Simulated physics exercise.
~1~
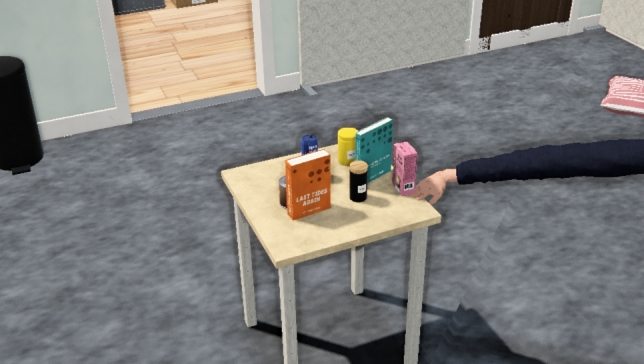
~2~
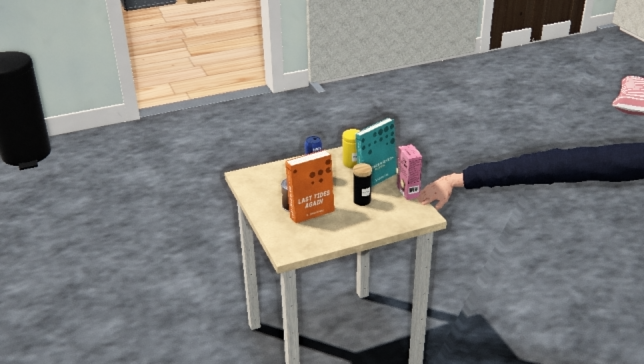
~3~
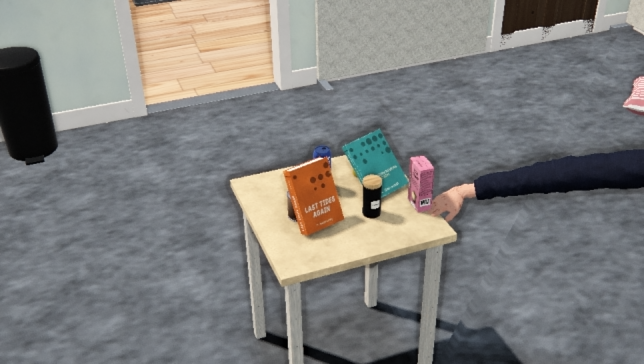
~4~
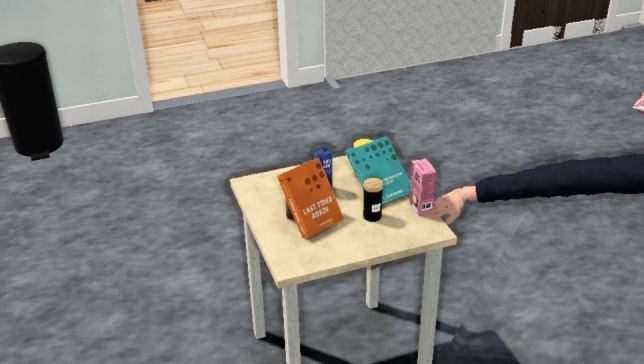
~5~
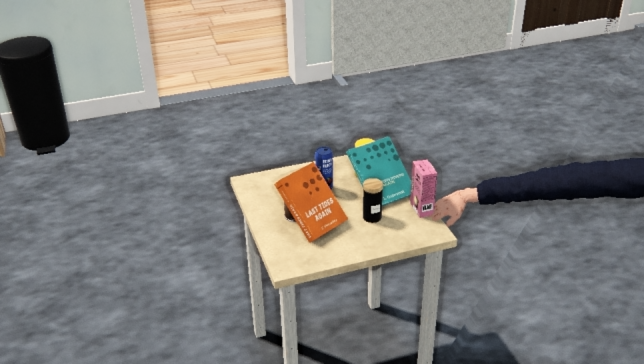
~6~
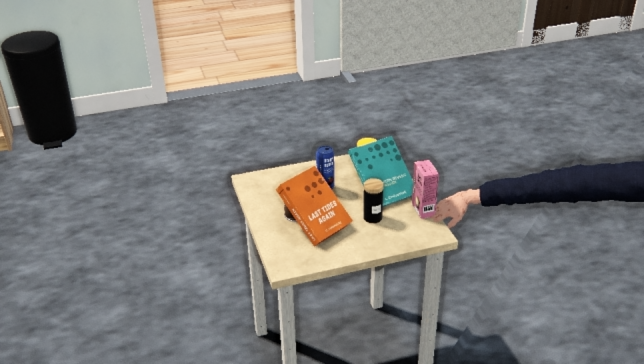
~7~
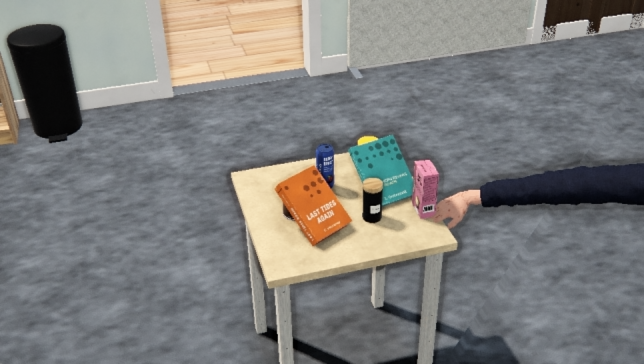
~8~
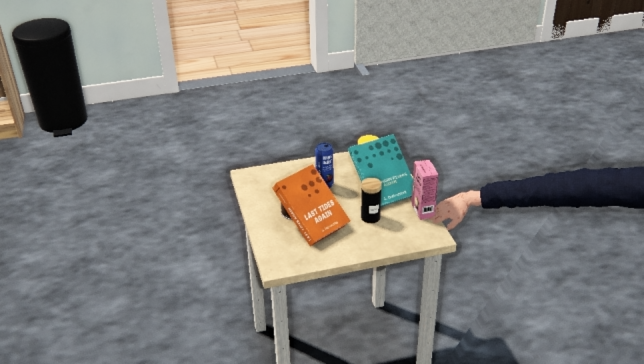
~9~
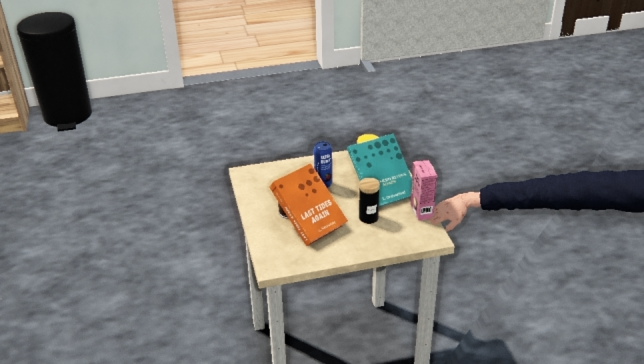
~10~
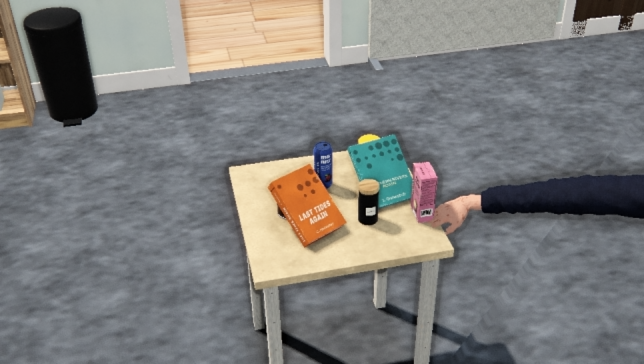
We see a hand beside a light table holding books, jars and packaged items; the table shifts slightly nearer, and the turquoise and orange books tip back and end leaning heavily, while the pink packet, black jar and blue can stay upright on top.
